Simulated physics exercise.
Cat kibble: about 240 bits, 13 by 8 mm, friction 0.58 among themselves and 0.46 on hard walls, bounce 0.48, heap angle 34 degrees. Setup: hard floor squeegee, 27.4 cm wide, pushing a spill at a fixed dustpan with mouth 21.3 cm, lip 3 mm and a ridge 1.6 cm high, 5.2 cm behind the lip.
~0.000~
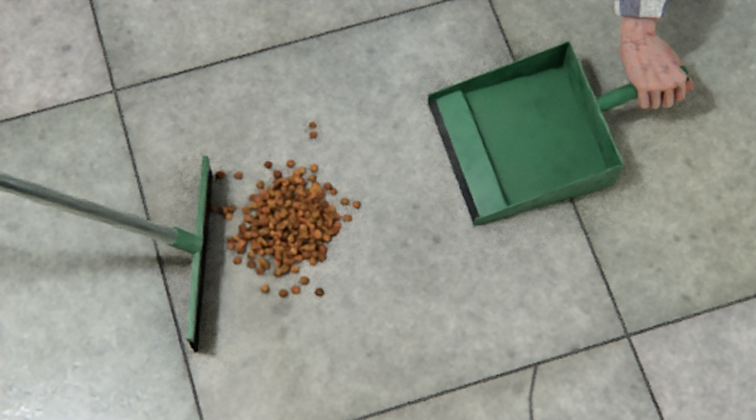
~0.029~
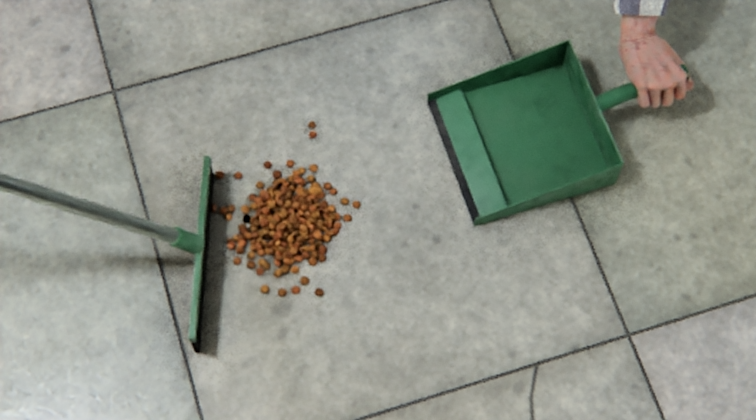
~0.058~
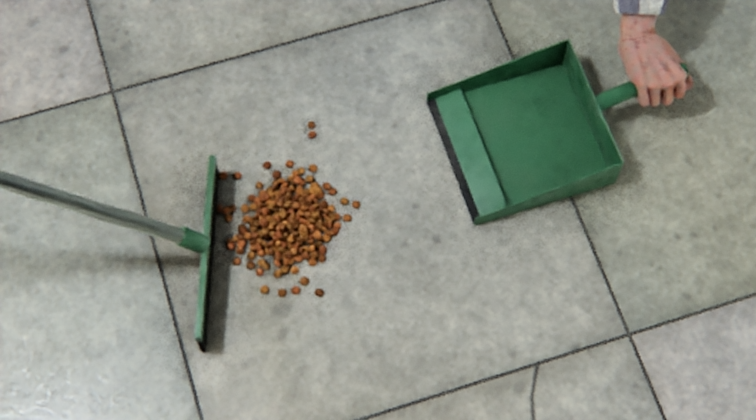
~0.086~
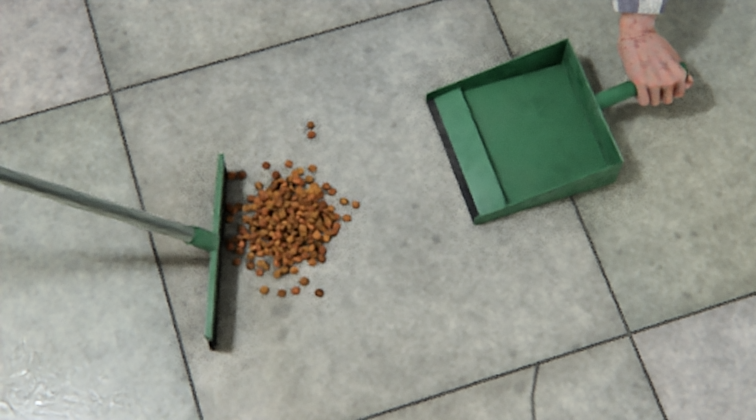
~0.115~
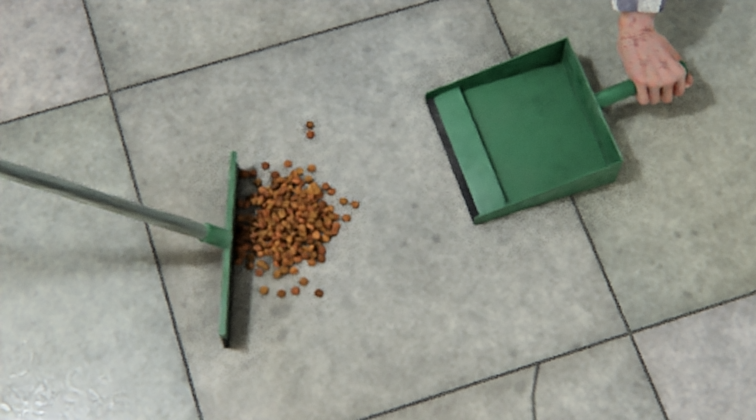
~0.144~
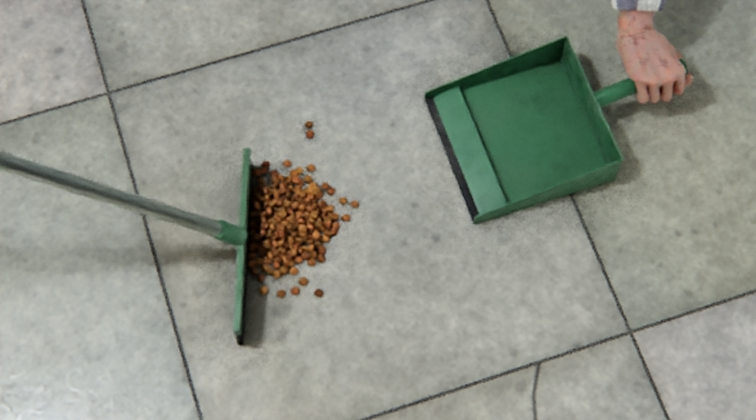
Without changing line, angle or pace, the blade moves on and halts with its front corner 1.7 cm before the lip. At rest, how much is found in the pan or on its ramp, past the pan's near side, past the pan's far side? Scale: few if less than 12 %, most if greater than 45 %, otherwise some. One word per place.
In the pan or on its ramp - some; past the pan's near side - some; past the pan's far side - few.
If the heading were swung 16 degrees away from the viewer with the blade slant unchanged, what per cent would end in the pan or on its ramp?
In that case around 5 per cent.
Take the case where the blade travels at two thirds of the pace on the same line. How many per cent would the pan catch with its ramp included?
Share: Close to 15 %.
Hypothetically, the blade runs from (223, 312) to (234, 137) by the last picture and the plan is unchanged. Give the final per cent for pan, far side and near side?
You'd see pan at 0, far at 5 and near at 10.
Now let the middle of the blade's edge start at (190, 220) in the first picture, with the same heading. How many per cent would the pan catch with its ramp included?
About 5 per cent.
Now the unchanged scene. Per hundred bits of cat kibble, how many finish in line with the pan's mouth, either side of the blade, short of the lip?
That works out near 50 percent.
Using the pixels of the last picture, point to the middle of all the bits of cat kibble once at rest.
Roughly (452, 200).
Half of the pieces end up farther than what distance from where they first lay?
That distance is close to 24 cm.
Then, at 0.34 s, middle of the blade 19 cm from the lip; 0 % over the lip, far side 0 %, near side 15 %.
After 0.47 s, middle of the blade 10 cm from the lip; 0 % over the lip, far side 0 %, near side 20 %.
After 0.73 s, middle of the blade 6 cm from the lip; 20 % over the lip, far side 0 %, near side 30 %.
In the end, at 1.2 s, pan 20 %, near side 30 %, far side 0 %, in front of the lip or behind the blade 50 %.
